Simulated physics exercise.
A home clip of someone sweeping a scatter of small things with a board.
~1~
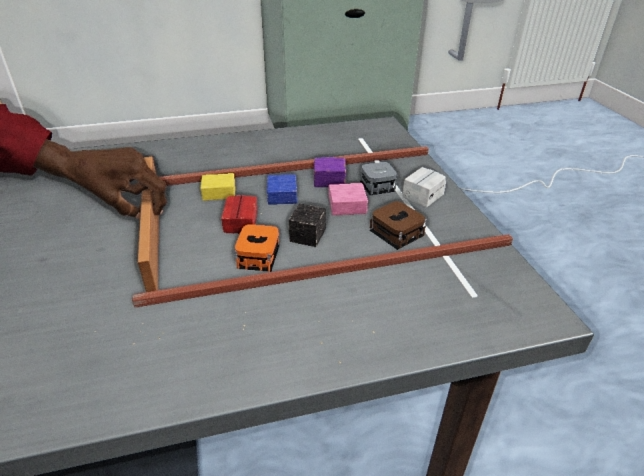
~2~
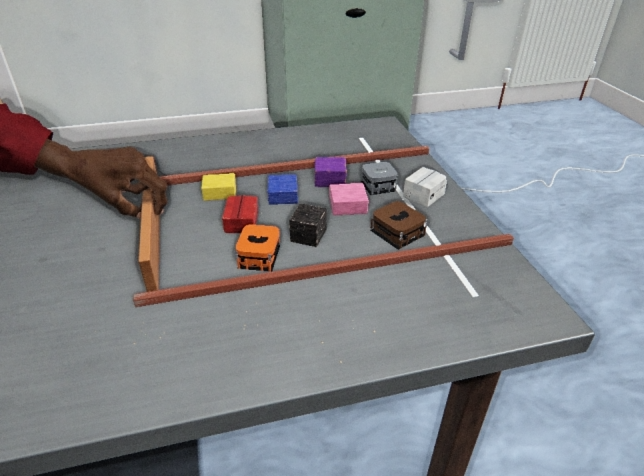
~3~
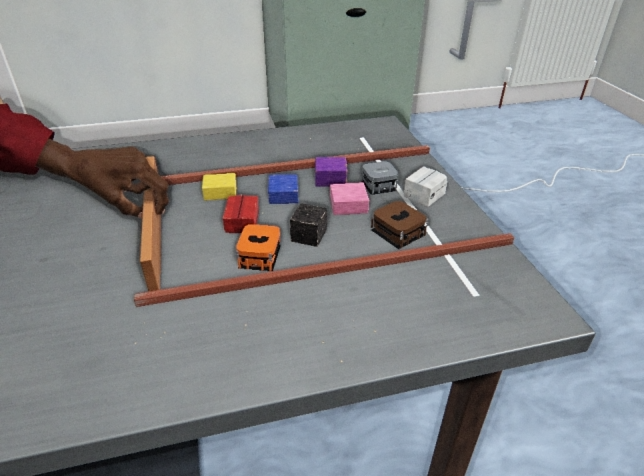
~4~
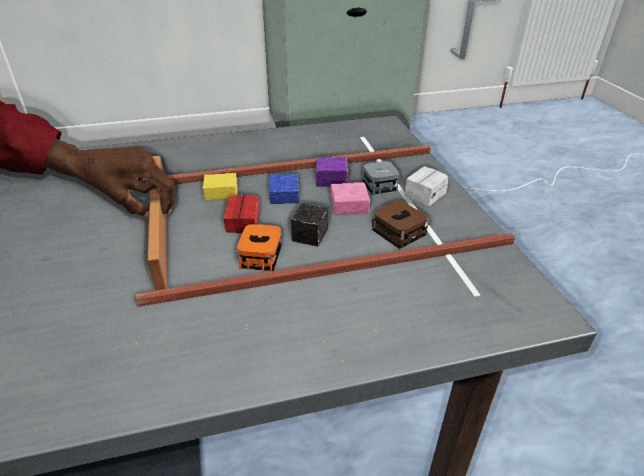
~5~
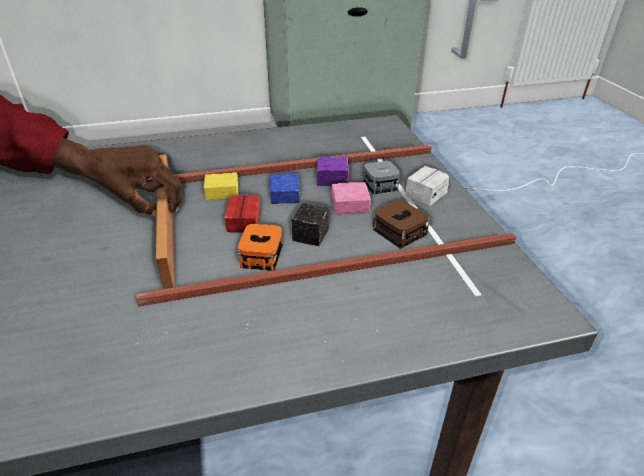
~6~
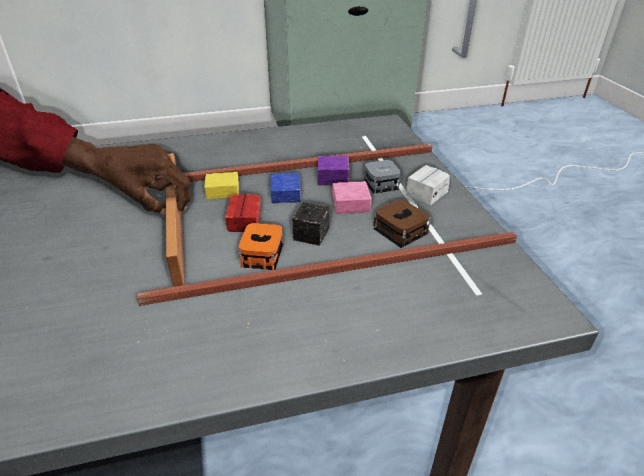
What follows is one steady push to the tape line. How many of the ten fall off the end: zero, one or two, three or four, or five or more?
The number that fall off is one or two.
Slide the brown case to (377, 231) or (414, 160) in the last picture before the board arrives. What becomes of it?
The brown case survives; comes down.
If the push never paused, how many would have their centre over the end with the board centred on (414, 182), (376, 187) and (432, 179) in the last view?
The counts: 2, 0 and 6.
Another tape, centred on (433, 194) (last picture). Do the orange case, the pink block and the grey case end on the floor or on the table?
The orange case survives, the pink block tumbles off, the grey case goes over.
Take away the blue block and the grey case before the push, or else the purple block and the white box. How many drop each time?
The counts: 1 and 0.
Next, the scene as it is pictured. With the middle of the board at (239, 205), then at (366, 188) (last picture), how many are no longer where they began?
At the one place 3, at the other 10.
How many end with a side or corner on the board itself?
3 of them.
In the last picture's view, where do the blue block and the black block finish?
The blue block at (426, 171), the black block at (463, 198).
A little later, none off yet; white box at rest near (428, 185); grey case at rest near (382, 177); brown case at rest near (401, 223).
Next, none off yet; white box shifted a little near (438, 184); grey case shifted about its own width near (403, 174); brown case shifted about its own width near (438, 223).
When it is over, the number that fall off is one or two; down, grey case and white box.
